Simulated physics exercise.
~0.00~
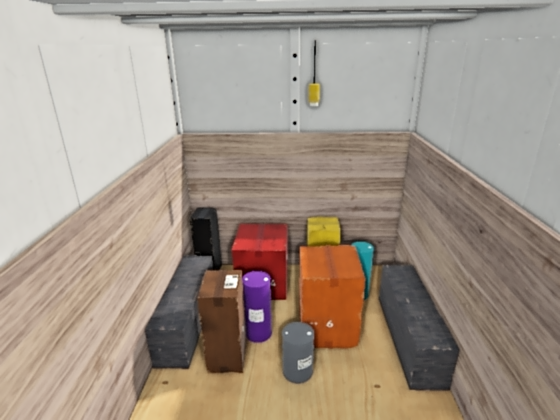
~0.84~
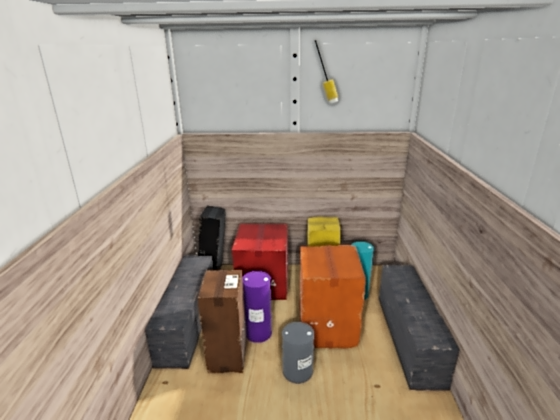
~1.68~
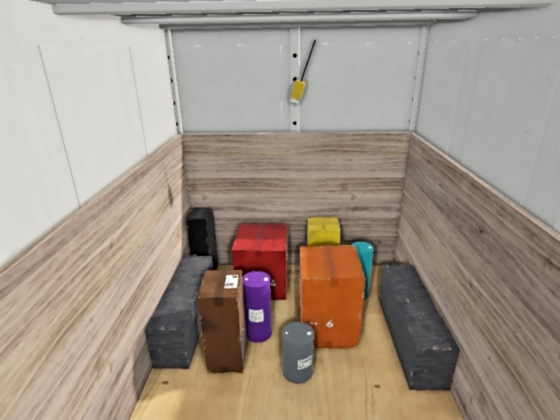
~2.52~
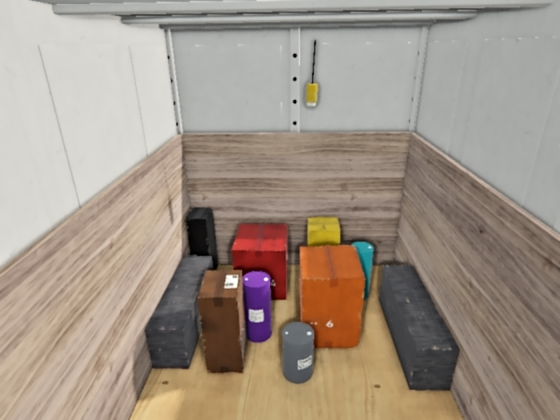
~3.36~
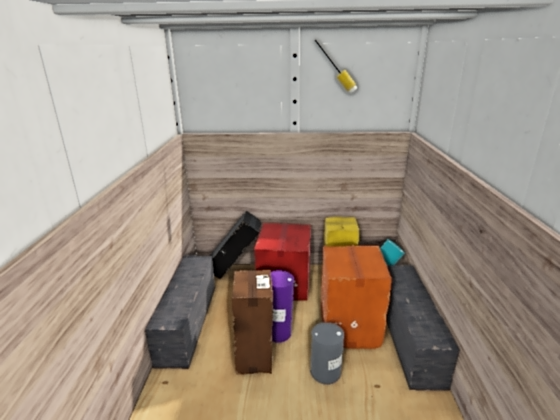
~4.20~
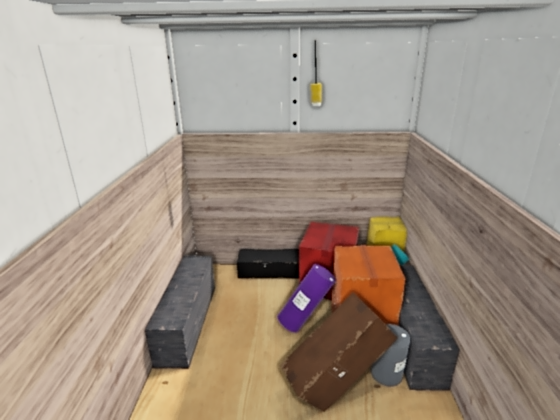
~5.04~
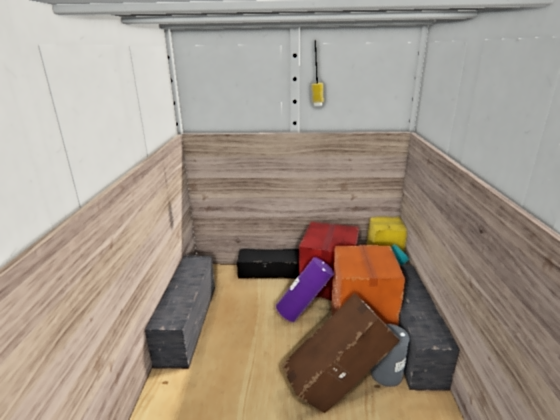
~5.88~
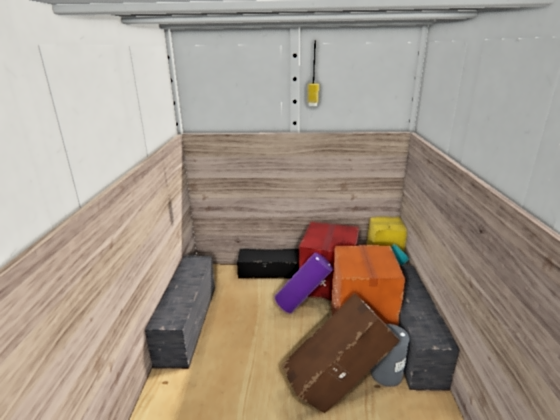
Boxes and canisters in a van's load bay sliding right, several tipping over, and resting in a jumble on the right.
